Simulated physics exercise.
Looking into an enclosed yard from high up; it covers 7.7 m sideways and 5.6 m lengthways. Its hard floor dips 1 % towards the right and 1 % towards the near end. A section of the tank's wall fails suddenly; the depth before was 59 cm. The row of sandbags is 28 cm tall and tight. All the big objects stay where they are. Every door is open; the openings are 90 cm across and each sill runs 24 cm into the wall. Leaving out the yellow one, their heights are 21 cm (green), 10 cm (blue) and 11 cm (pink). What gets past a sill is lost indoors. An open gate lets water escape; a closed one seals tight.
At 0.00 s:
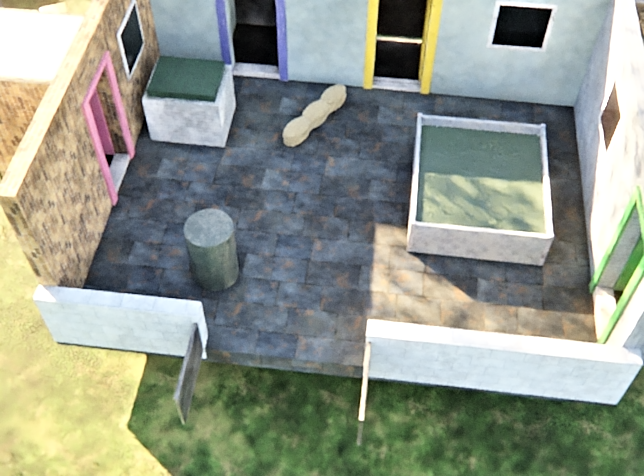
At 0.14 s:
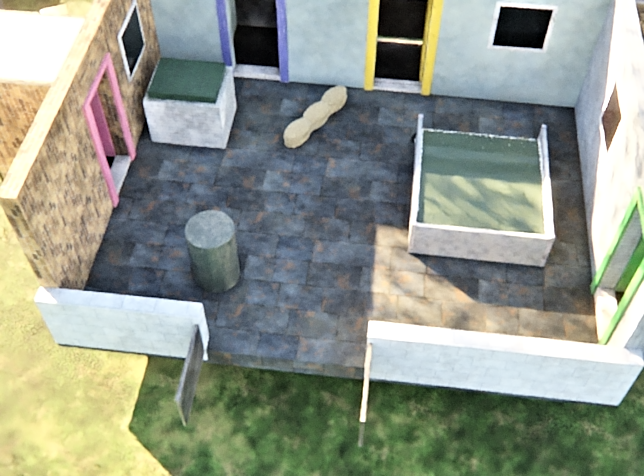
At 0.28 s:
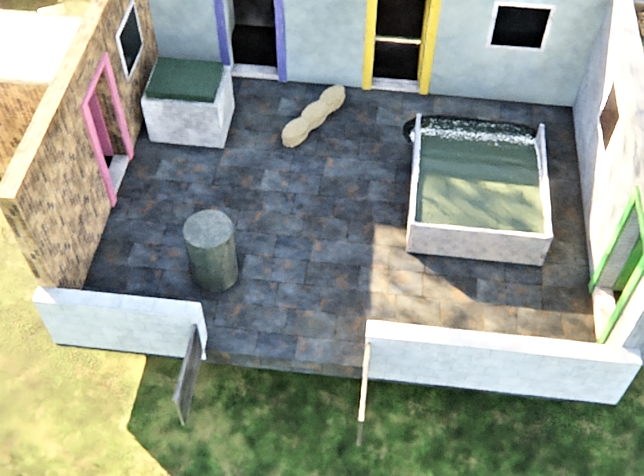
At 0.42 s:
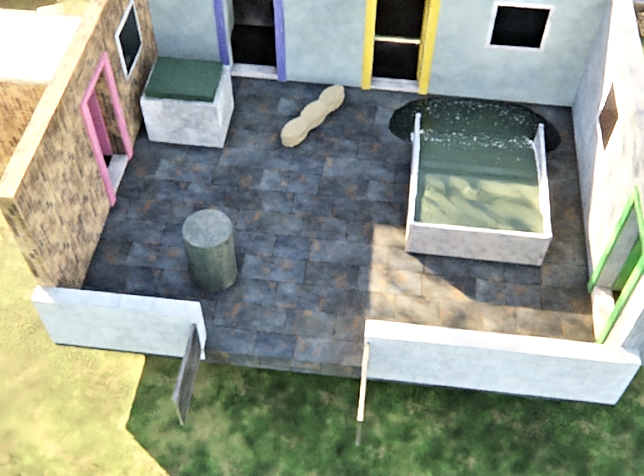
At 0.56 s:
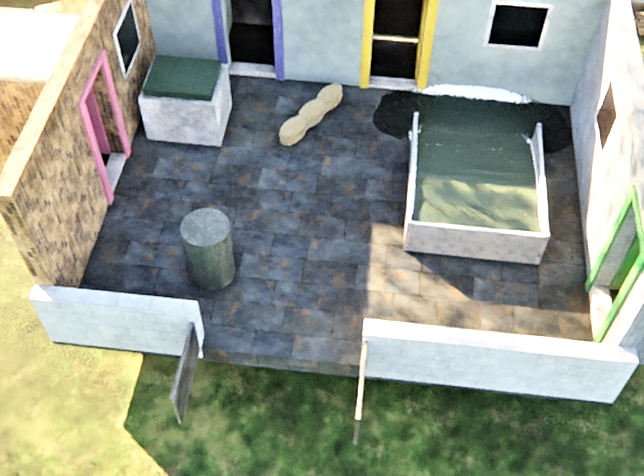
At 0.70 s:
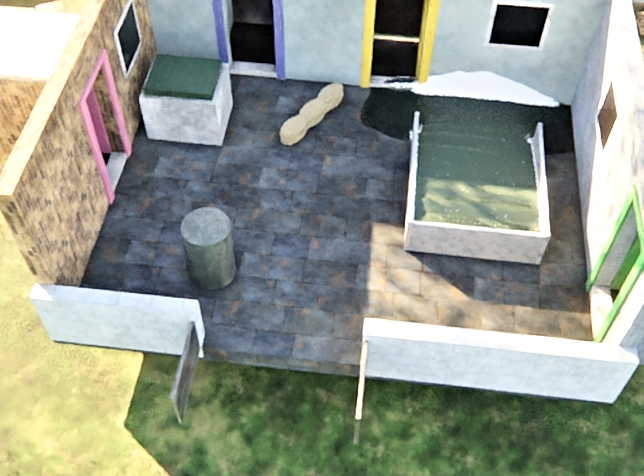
We see a walled yard from above with a pale rectangular tank of green water at right; its far side gives way, and water pours out, spreading across the dark paving and splashing white against the back wall.
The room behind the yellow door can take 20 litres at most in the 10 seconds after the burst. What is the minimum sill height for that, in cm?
About 19 cm.
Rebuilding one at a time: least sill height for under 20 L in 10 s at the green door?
About 7.0 cm at green.
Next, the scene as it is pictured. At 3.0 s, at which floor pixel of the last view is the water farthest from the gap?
Near (161, 67).
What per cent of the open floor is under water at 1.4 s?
Near 15 per cent is wet.
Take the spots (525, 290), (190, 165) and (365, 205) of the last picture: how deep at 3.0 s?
About 1, 0 and 0 cm.
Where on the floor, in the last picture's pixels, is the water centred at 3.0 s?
Near (463, 152).
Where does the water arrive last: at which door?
The pink one.
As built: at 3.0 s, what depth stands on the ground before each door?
In cm: Green 7, yellow 15, blue 3, pink 0.
After 1.4 s water covers 15 % of the floor, deepest (50 cm) near (564, 105); 19 cm at the yellow door, 24 litres in over its 7 cm sill.
After 3.0 s water covers 40 % of the floor, deepest (33 cm) near (565, 119); 15 cm at the yellow door, 114 litres in over its 7 cm sill.
After 10.0 s water covers 90 % of the floor, deepest (12 cm) near (566, 126); 6 cm at the yellow door, 168 litres in over its 7 cm sill.
At the yellow door as built, the water arrived by 0.7 s and peaked near 20 cm at 1.8 s.
Run again over the same 10 s with other heights there, 42 litres in over 16 cm, 11 litres over 21.5 cm. The limit of 20 litres is kept from about 19 cm up.
